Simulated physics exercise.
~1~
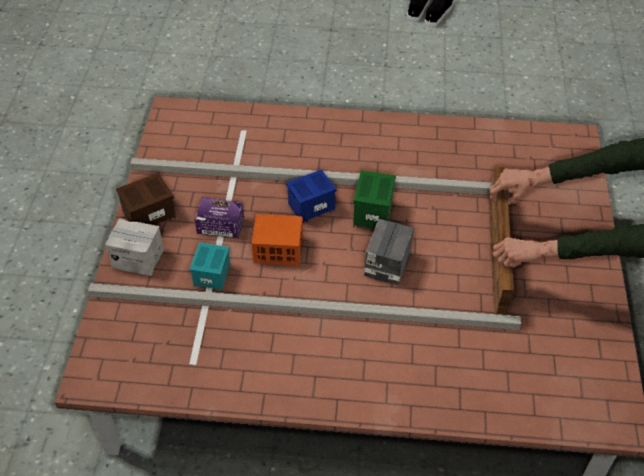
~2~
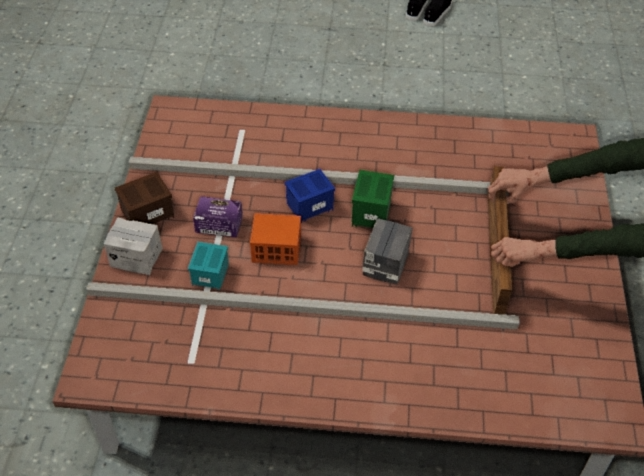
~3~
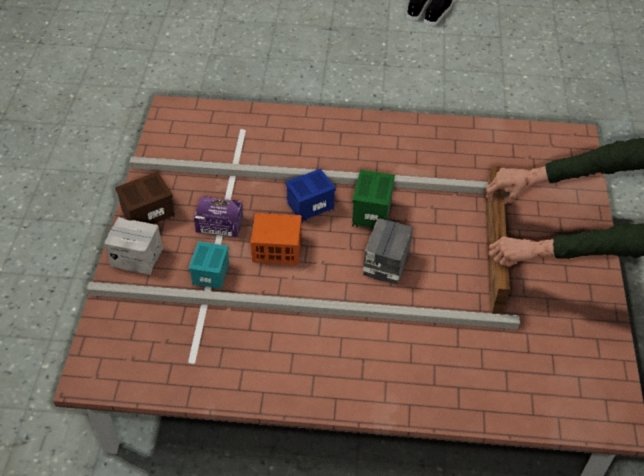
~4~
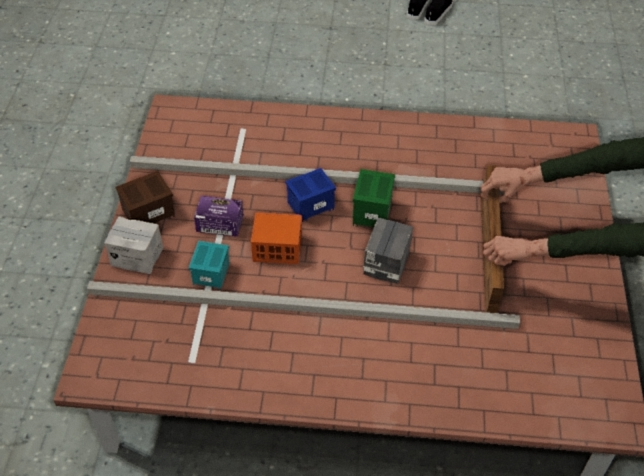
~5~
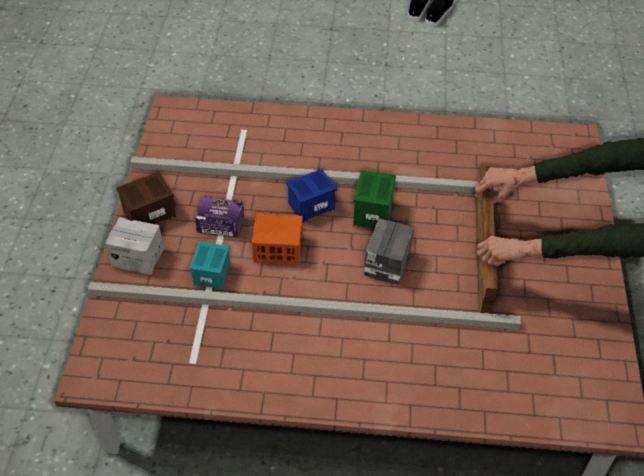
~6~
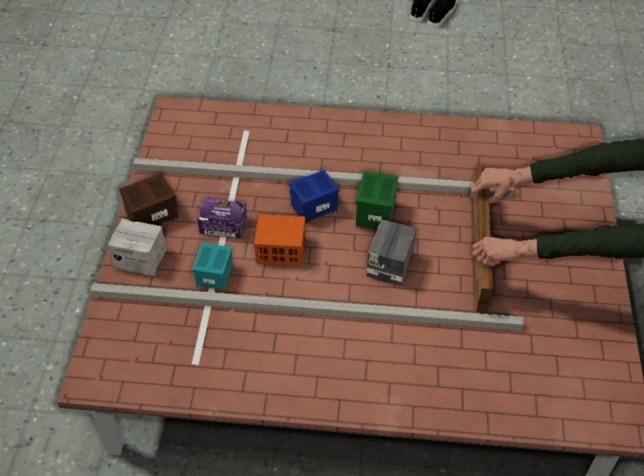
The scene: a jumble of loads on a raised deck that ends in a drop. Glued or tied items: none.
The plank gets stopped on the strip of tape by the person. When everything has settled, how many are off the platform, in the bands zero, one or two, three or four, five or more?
Off the platform: One or two.
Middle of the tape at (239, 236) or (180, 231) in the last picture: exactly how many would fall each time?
You'd get 1 the first time and 3 the second.
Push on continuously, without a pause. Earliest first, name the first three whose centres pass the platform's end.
First the brown tote, then the white parcel, then the purple box.
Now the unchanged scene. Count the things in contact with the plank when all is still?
The figure is 2.
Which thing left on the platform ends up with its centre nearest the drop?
The white parcel is the one.
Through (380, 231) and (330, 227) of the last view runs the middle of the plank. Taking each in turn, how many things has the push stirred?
I make it 2 at the first spot and 4 at the other.
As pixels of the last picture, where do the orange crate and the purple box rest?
The orange crate finishes at (162, 232); the purple box finishes at (144, 202).
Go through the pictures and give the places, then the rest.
In the first picture, brown tote (147, 203); white parcel (135, 247); purple box (220, 218); plank (501, 240); tape (221, 234).
In the second picture, white parcel (134, 246); plank (499, 239).
In the third picture, purple box (219, 217); green tote (373, 200).
In the fourth picture, brown tote (146, 202); blue tote (311, 195).
In the fifth picture, white parcel (135, 246); turquoise tote (211, 266).
In the sixth picture, brown tote (150, 204); white parcel (138, 247); purple box (223, 218); plank (481, 239); tape (224, 234).
Early on, none off yet; brown tote at rest near (150, 204); white parcel at rest near (138, 247); purple box at rest near (223, 218).
A while later, none off yet; brown tote travelled a little near (138, 197); white parcel at rest near (138, 247); purple box travelled about its own width near (184, 207).
Finally, the number that fall off is one or two; lost, brown tote.
